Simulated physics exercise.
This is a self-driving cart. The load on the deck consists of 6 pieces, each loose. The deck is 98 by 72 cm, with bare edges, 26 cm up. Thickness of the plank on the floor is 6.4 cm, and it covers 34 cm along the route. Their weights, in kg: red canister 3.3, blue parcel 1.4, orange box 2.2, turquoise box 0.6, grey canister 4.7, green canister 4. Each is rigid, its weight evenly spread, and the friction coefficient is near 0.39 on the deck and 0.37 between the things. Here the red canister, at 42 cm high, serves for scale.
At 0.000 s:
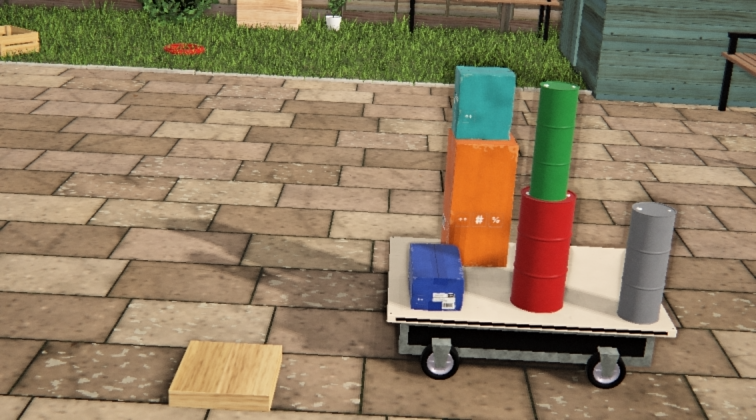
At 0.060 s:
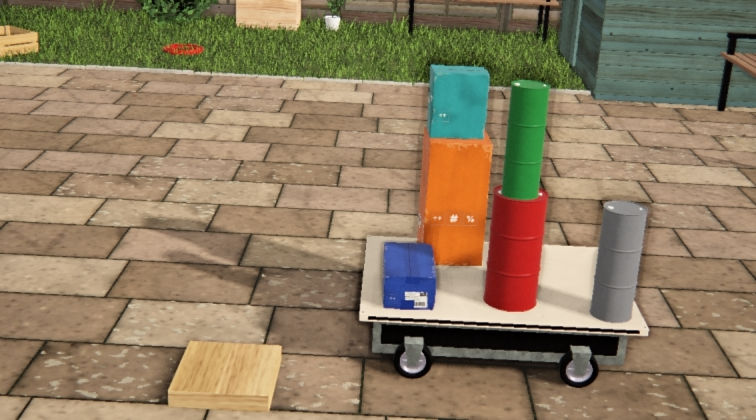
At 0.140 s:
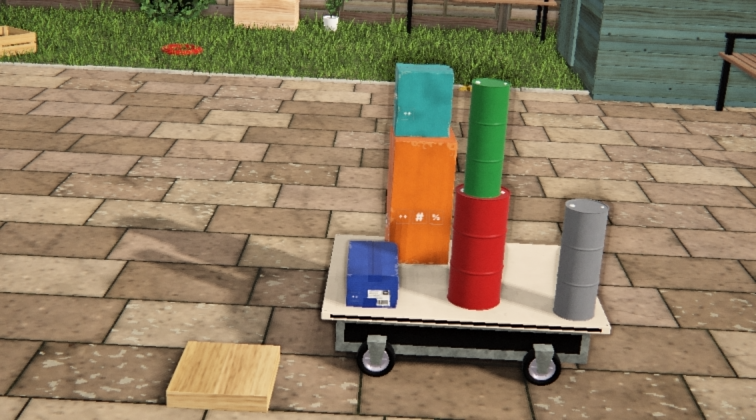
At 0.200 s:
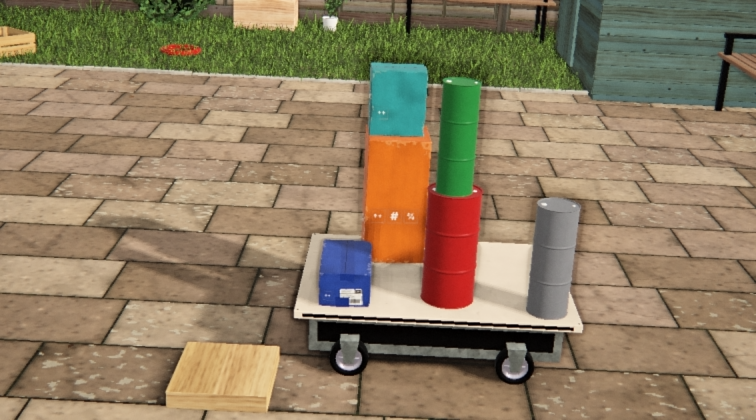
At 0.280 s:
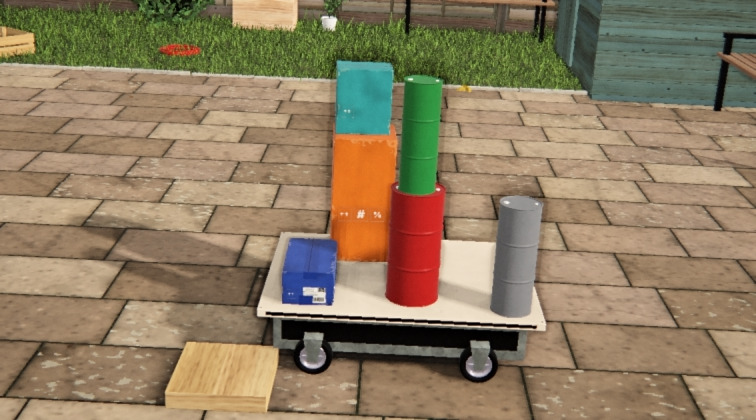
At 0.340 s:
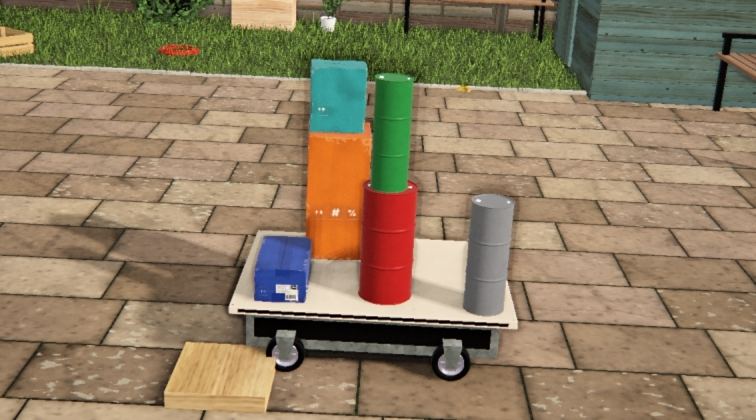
On a paved yard, a loaded cart rolls left toward a flat wooden plank.
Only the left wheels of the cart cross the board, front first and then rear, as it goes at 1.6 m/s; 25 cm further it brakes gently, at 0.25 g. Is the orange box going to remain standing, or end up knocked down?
It ends up still standing.
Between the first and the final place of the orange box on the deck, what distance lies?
I'd put it at about 6 centimetres.
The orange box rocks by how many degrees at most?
The peak tilt is 18°.
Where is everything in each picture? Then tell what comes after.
In the first frame, cart 0 cm along; orange box (478, 198); red canister (543, 249).
In the second frame, cart 10 cm along; turquoise box (457, 102); grey canister (618, 262).
In the third frame, cart 22 cm along; green canister (486, 138); red canister (478, 246).
In the fourth frame, cart 32 cm along; blue parcel (346, 272); turquoise box (397, 100).
In the fifth frame, cart 45 cm along; grey canister (516, 257); green canister (420, 135).
In the sixth frame, cart 54 cm along; orange box (338, 191); red canister (388, 241).
After 0.84 s, cart 134 cm along; orange box 10° off upright near (145, 171); turquoise box 13° off upright; blue parcel 27° off upright.
After 1.34 s, cart 208 cm along; turquoise box and grey canister now off the cart; orange box moved 5 cm; green canister 11° off upright.
In the end (3.8 s), off the cart and tipped over, red canister, turquoise box, grey canister and green canister; the other 2 under 10 cm from the start.
